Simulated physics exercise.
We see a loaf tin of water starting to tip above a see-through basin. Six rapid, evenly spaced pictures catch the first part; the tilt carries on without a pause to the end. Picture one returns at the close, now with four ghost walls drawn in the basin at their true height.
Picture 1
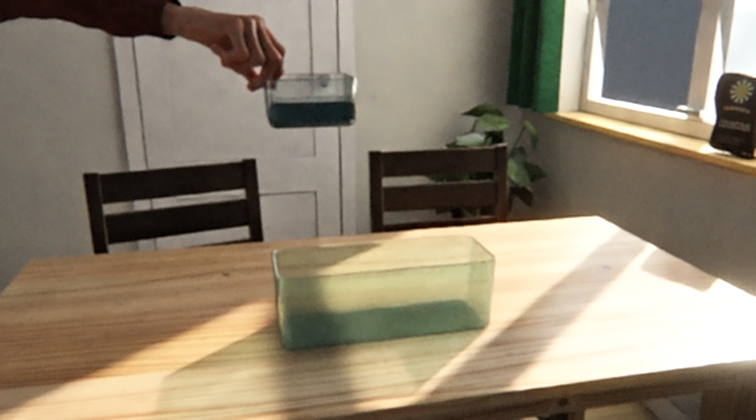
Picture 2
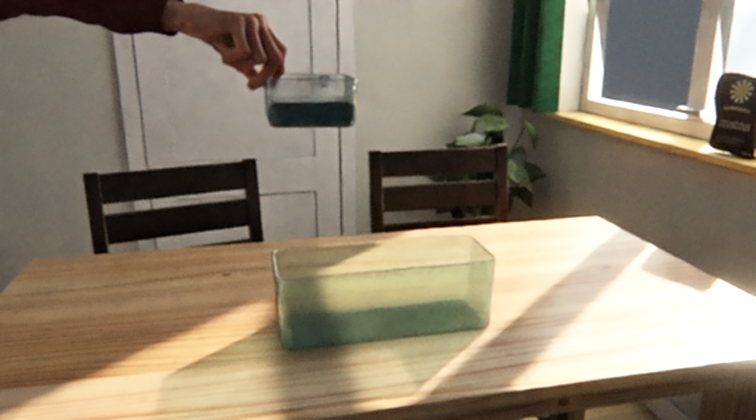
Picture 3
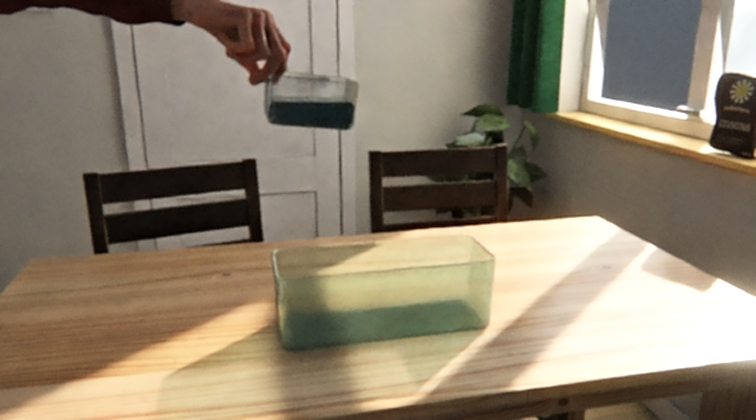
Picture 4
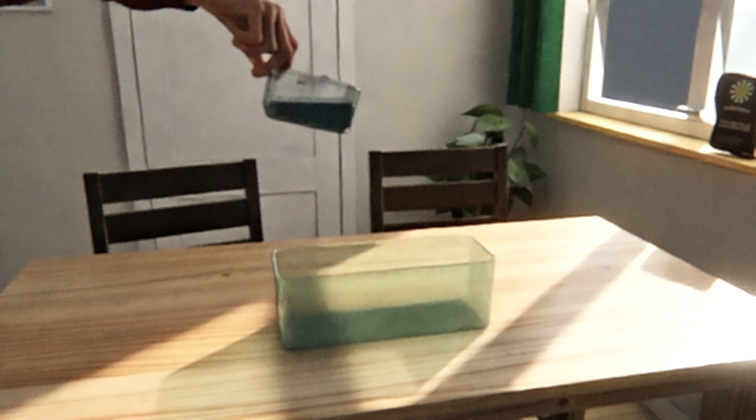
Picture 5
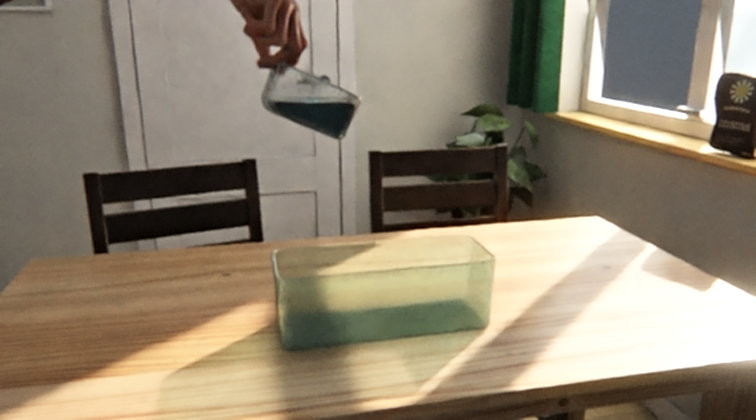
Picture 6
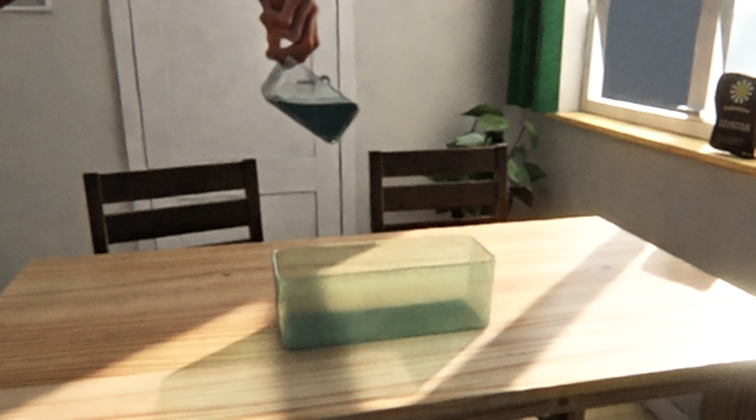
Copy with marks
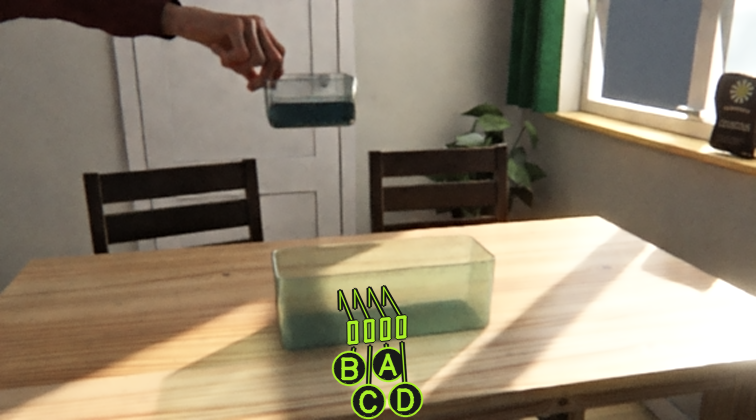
A small clear container of dark bluish liquid, held by a hand above a larger see-through basin on a wooden table, stays nearly level at first, then tilts steadily down to the right as the hand rises over it.
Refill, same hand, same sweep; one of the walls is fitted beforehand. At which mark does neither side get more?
The best slot is D.
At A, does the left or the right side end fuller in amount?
The right one.
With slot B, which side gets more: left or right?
More ends on the right.
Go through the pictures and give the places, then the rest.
Upright, lip at (349, 75); basin from (281, 349) to (489, 326); nothing has left yet, in the first picture.
Upright, lip at (350, 77); nothing has left yet, in the second picture.
Tipped about 7°, lip at (352, 80); nothing has left yet, in the third picture.
Tipped about 14°, lip at (353, 86); nothing has left yet, in the fourth picture.
Tipped about 25°, lip at (355, 94); nothing has left yet, in the fifth picture.
Tipped about 37°, lip at (355, 104); nothing has left yet, in the sixth picture.
In lime, A at (386, 344); B at (353, 348); C at (370, 346); D at (402, 342).
For slot A, about 27 % ends left of the wall and 70 % right of it; 3 % is lost outside.
For slot B, about 7 % ends left of the wall and 90 % right of it; 3 % is lost outside.
For slot C, about 11 % ends left of the wall and 86 % right of it.
For slot D, about 48 % ends left of the wall and 50 % right of it.
